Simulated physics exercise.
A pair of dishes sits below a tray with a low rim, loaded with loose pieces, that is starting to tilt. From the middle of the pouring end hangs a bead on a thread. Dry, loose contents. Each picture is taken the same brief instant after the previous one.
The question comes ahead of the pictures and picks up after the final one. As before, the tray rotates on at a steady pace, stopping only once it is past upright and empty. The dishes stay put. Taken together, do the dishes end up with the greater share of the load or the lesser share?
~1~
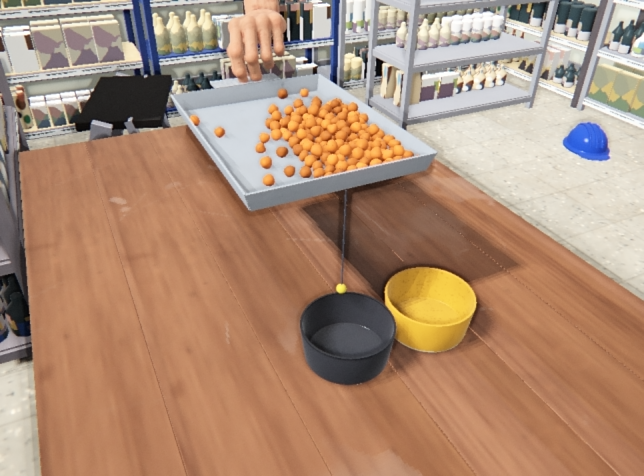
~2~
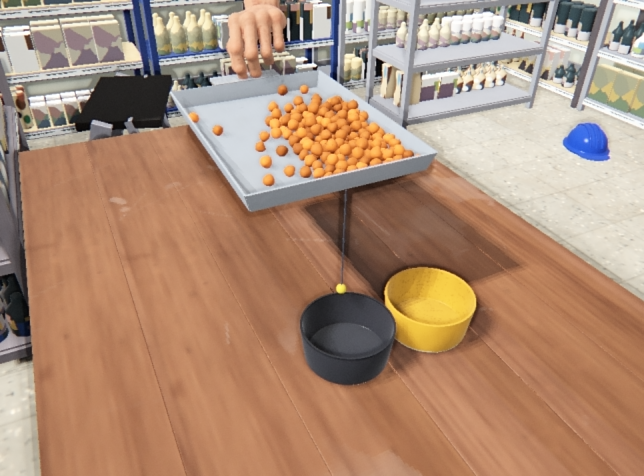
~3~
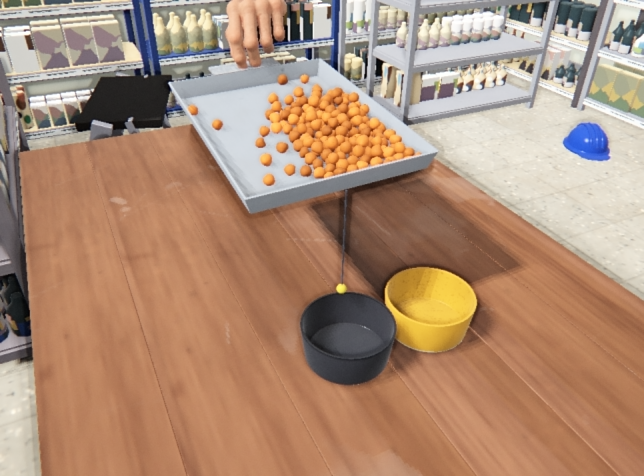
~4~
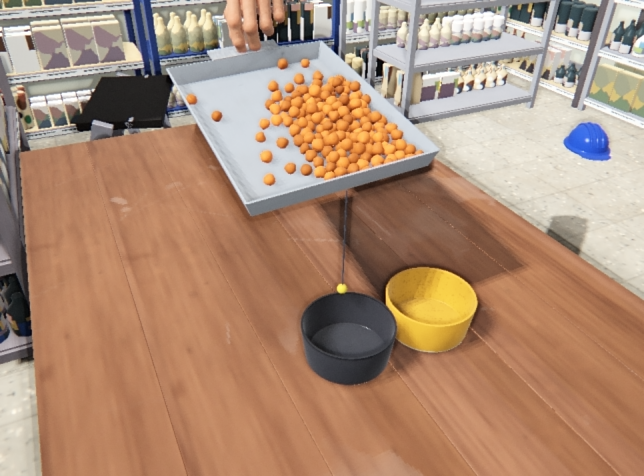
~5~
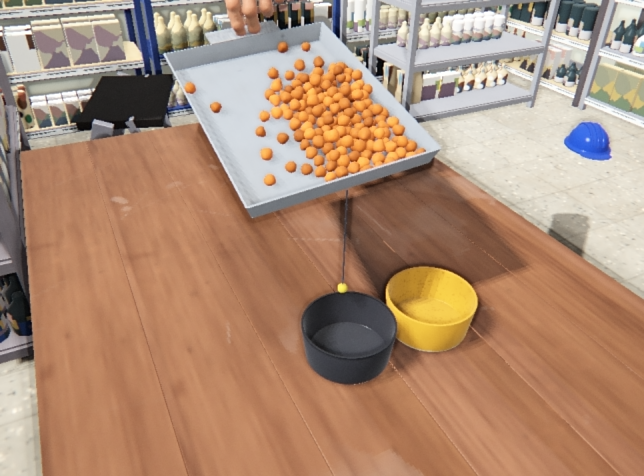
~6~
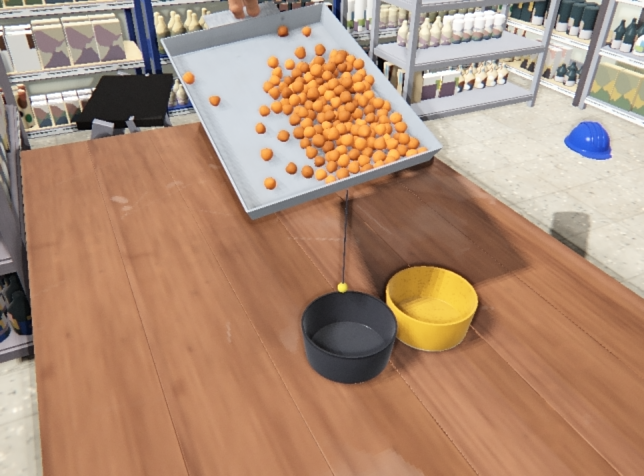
They end up with the lesser share.
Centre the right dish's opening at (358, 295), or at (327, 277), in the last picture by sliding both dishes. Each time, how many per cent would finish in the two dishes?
Some 40 percent in the first case, 0 percent in the second.
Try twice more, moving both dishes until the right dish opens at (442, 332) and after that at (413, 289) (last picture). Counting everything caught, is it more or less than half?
First shift, a minority share; second shift, a minority share.
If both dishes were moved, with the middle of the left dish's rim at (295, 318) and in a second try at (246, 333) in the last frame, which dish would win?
For the two places in order: The leftward one, the leftward one.
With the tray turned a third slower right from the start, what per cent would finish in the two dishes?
It would be close to 30 per cent.
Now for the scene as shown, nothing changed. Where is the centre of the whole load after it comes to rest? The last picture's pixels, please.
(292, 396).
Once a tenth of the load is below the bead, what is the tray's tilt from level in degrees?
Reading: Some 75°.
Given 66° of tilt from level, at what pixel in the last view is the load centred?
Somewhere around pixel (308, 180) in the last picture.
Shortly afterwards, tray tipped steeply; the bulk on the tray; only a few outside both; a little in the air.
Next, tray tipped past a quarter turn; only a few on the tray; near a quarter in the left dish; near two thirds outside both; near a quarter in the air.
Some moments later, tray tipped past a quarter turn; near a quarter in the left dish; the bulk outside both.
In the end, tray tipped past a quarter turn; near a quarter in the left dish; none at all in the right dish; the bulk outside both.
